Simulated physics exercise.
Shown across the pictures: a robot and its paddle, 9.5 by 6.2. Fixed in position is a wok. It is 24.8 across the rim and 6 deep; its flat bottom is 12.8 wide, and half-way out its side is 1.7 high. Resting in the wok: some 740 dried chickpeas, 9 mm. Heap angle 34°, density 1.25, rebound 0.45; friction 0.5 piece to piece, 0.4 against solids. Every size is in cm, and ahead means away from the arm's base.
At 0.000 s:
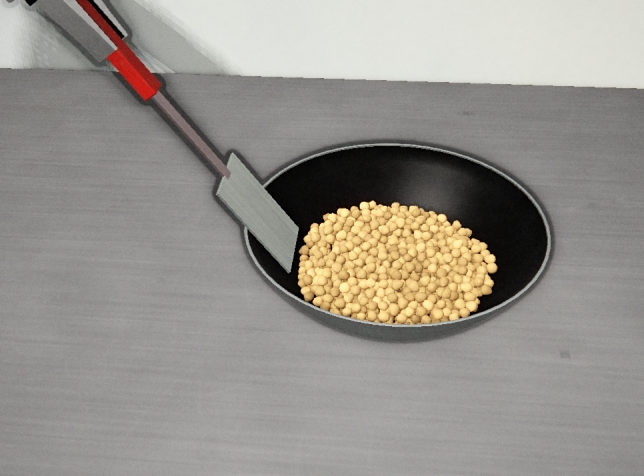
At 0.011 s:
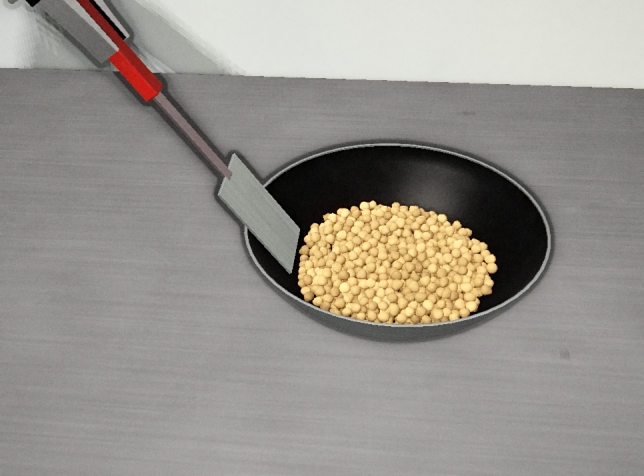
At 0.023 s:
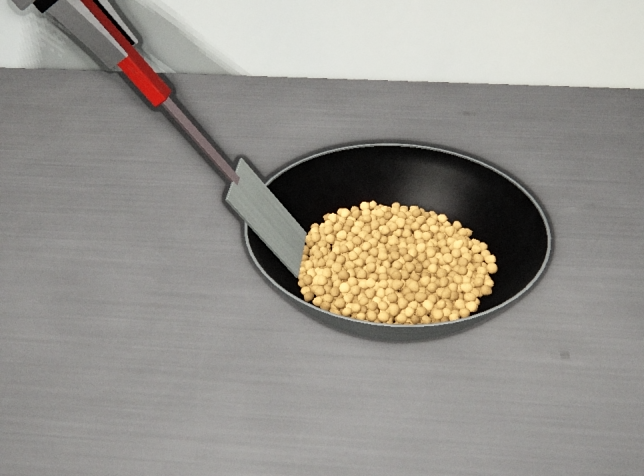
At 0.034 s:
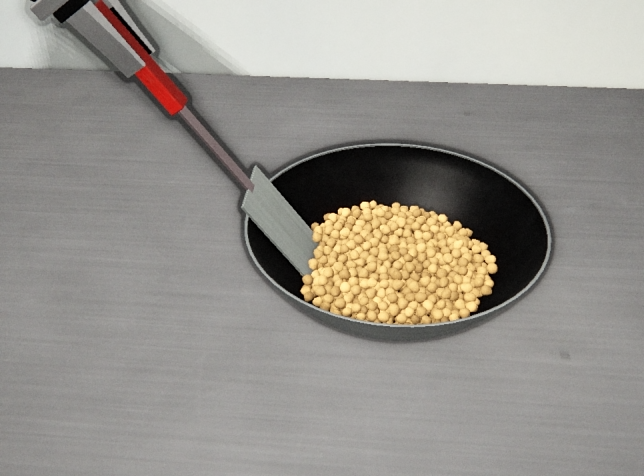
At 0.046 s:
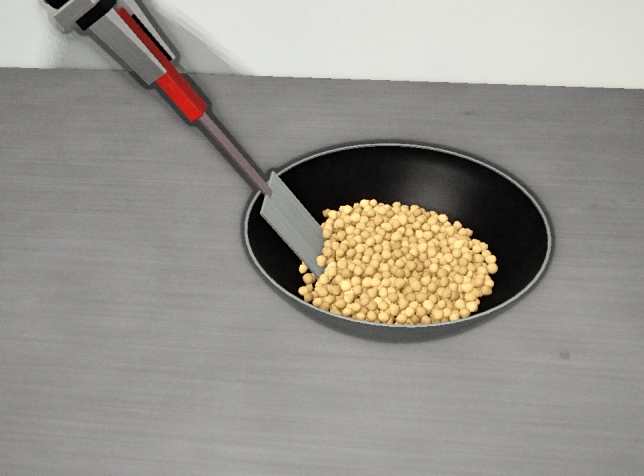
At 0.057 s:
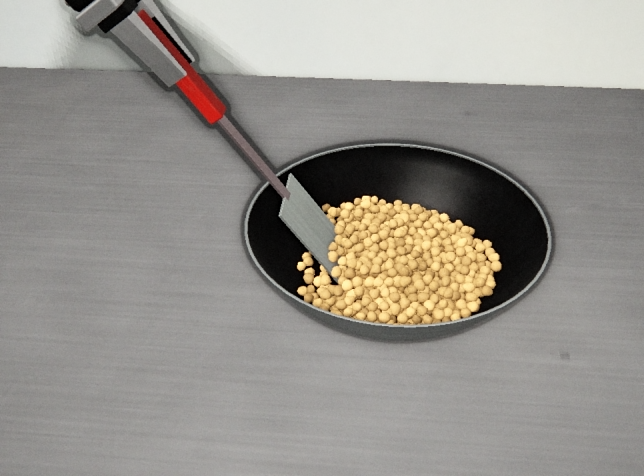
A robot's paddle slides rightward into the chickpeas in a black wok, nudging some aside.
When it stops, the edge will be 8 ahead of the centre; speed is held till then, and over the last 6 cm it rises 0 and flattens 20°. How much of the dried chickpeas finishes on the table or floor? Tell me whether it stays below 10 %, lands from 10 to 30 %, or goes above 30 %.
It lands from 10 to 30 %.
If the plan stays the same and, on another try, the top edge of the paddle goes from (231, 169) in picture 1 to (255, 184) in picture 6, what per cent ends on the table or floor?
0 per cent.
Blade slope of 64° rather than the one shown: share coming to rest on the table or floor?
In that case around 15 per cent.
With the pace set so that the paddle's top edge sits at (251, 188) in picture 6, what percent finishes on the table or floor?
Expect some 0 per cent there.
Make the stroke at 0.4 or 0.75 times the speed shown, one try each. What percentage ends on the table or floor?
The two tries give roughly 0 and 10 in a hundred.
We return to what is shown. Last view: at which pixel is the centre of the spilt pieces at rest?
Close to (628, 276) in pixels.
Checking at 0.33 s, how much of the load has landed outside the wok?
Fraction noted: Close to 5 per cent.
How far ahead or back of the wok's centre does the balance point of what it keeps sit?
About 3.5 centimetres ahead.
After 0.08 s, sloping 55°, highest piece 7 above the table; 744 in the wok.
After 0.11 s, sloping 50°, highest piece 8 above the table; 744 in the wok.
After 0.33 s, sloping 35°, highest piece 8 above the table; 622 in the wok, 51 on the table or floor, 71 on the blade or in flight.
After 1.38 s, sloping 35°, highest piece 7 above the table; 622 in the wok, 122 on the table or floor.
In the end, 622 in the wok, 122 on the table or floor. That is 16 % on the table or floor.
